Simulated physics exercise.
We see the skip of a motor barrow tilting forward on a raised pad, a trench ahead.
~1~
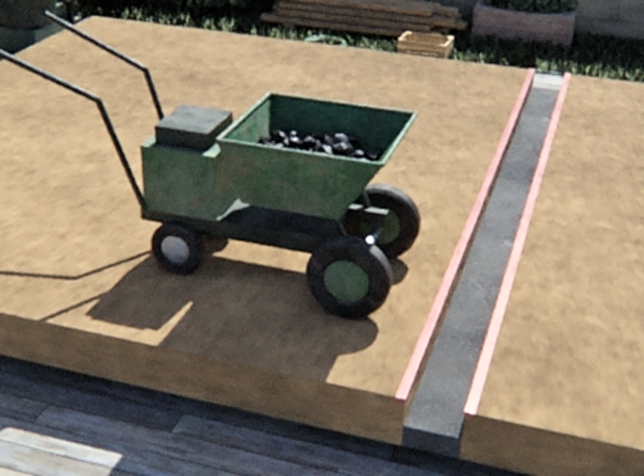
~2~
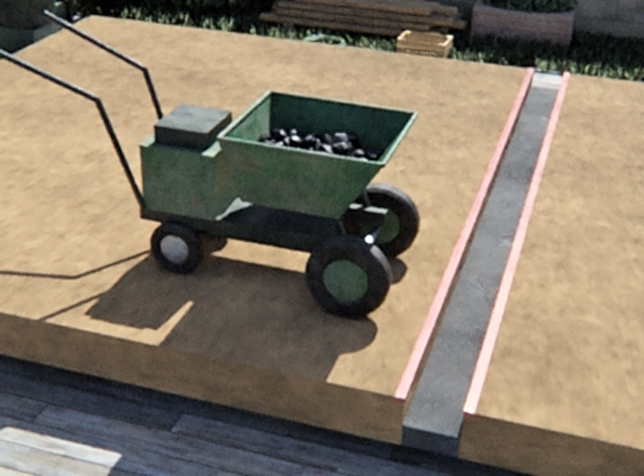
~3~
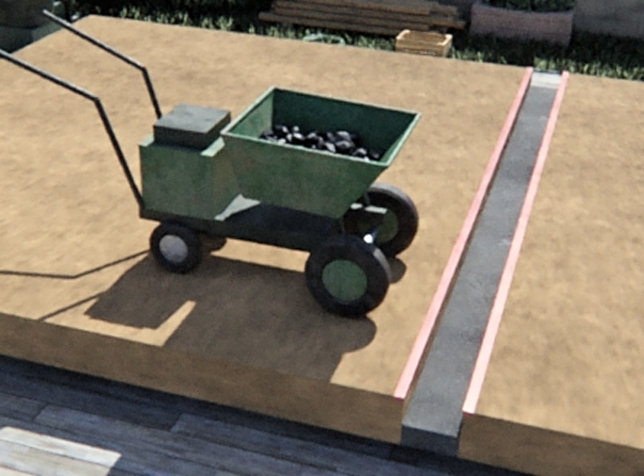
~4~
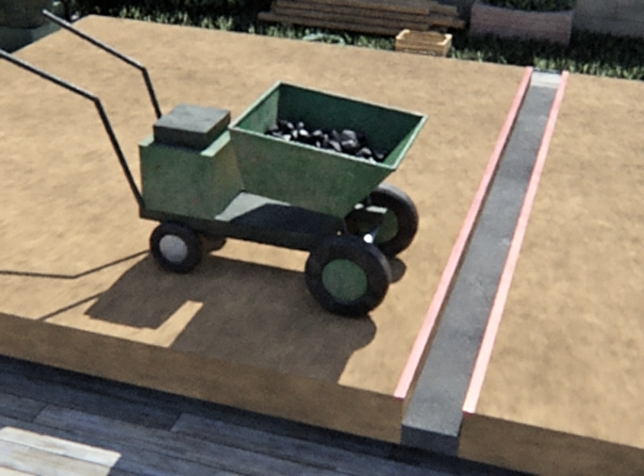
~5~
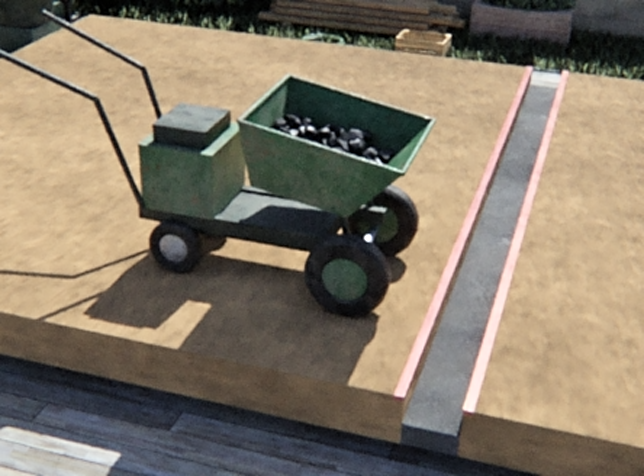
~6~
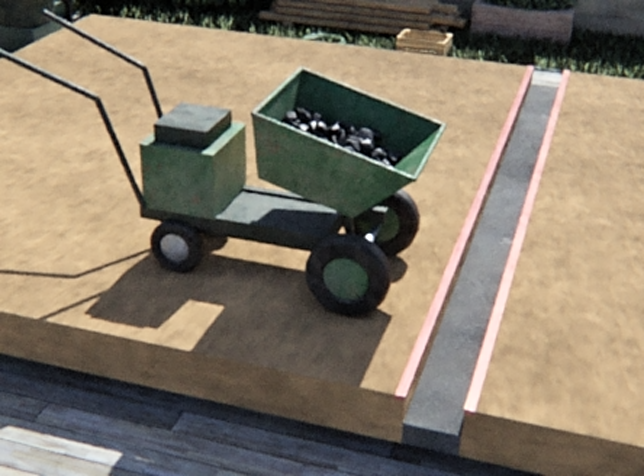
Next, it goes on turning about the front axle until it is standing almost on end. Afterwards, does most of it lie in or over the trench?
The trench takes in the minor portion of the load.
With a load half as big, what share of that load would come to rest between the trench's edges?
I'd guess near 30 per cent.
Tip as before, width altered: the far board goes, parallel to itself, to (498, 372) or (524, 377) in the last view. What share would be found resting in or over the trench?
50 and 80 percent.
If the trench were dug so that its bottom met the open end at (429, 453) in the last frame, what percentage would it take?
30 %.
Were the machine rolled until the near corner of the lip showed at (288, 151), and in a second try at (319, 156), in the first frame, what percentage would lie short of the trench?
You'd see close to 40 per cent the first time and close to 10 per cent the next.
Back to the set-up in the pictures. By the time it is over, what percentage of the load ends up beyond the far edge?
70 %.
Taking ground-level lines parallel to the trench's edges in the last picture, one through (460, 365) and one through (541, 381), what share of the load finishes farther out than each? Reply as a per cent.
About 80 and 20 %.
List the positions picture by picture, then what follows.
In the first picture, lip of the skip near (382, 166), level; top of the load near (293, 152), lumps of coal; first edge of the trench near (416, 358); far edge near (482, 371), the trench under half as wide as the skip, and about half as deep as wide.
In the second picture, lip of the skip near (383, 166), level; top of the load near (294, 151).
In the third picture, lip of the skip near (386, 167), tipped barely; top of the load near (296, 149).
In the fourth picture, lip of the skip near (393, 170), tipped a little; top of the load near (301, 146).
In the fifth picture, lip of the skip near (402, 174), tipped a little; top of the load near (305, 134).
In the sixth picture, lip of the skip near (414, 180), tipped clearly; top of the load near (302, 130); first edge of the trench near (416, 355); far edge near (482, 368).
Shortly afterwards, skip tipped steeply; the whole lot in the skip.
Next, skip tipped steeply; all but a few in the skip; only a few beyond it; only a few falling.
Some moments later, skip tipped right over; near a quarter in the skip; a little in or heaped over the trench; near two thirds beyond it.
In the end, skip tipped right over; near a third in or heaped over the trench; near two thirds beyond it.
